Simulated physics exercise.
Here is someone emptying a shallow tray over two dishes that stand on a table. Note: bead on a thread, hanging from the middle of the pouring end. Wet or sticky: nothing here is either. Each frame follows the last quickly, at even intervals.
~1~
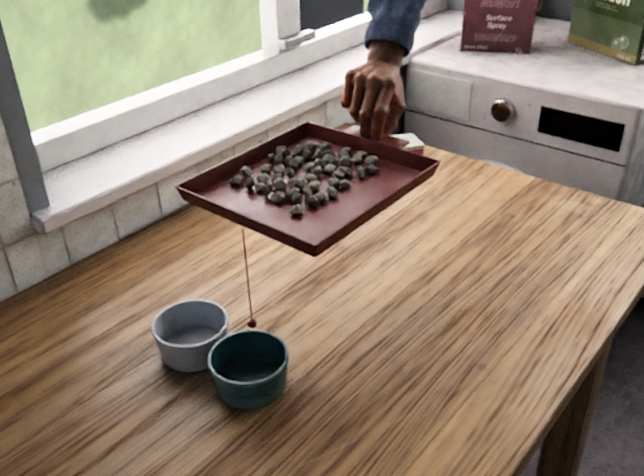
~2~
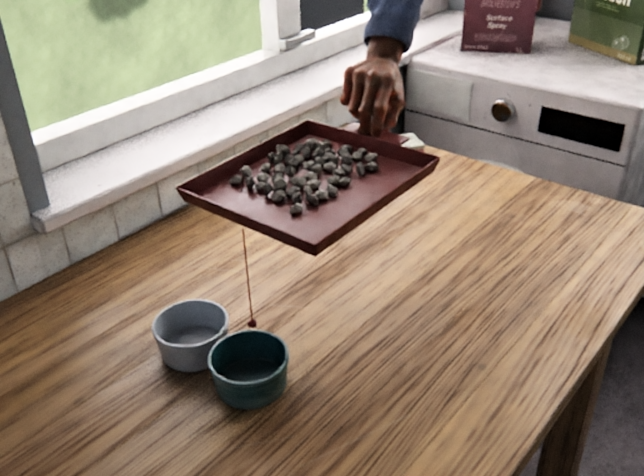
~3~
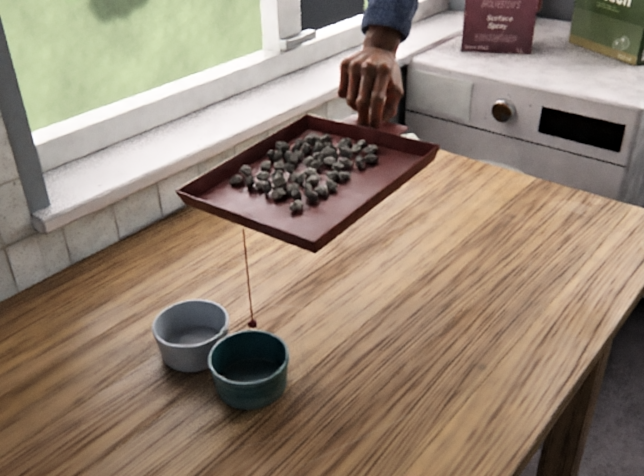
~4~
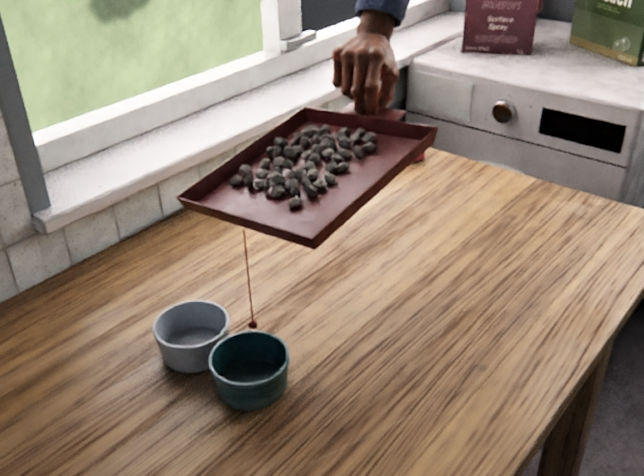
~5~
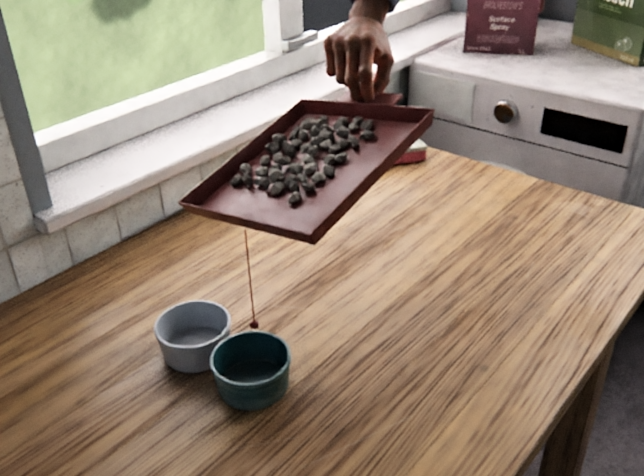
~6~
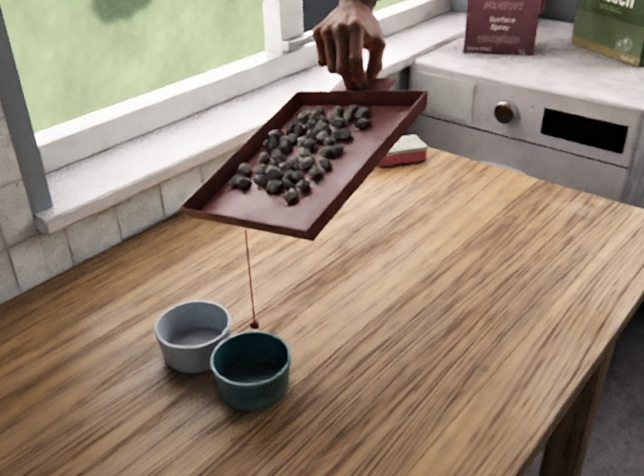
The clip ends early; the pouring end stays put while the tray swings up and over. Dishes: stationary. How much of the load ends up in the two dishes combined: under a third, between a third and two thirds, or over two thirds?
So the dishes end up with a third up to two thirds of the load.
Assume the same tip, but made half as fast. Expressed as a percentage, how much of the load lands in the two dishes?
Near 50 in a hundred.
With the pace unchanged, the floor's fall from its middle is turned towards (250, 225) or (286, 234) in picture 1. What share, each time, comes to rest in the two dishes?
First case about 50 percent; second case about 10 percent.
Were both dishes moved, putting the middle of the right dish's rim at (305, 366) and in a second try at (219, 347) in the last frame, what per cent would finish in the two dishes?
In order, 10 % and 40 %.
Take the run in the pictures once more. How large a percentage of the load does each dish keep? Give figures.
About 50 % ends in the left dish and about 0 % in the right dish.
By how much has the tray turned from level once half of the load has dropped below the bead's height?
Angle: Close to 90°.
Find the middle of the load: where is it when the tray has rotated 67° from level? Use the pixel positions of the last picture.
The middle of the pieces lands at roughly (217, 199).
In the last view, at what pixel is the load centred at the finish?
About (192, 333).
Soon, tray tipped steeply; nearly all on the tray; a small part in the air.
A while on, tray tipped past a quarter turn; a small part on the tray; about half in the left dish; about a third outside both; a small part in the air.
Towards the end, tray tipped past a quarter turn; about half in the left dish; about half outside both.
Finally, tray tipped past a quarter turn; none in the right dish; about half in the left dish; about half outside both.
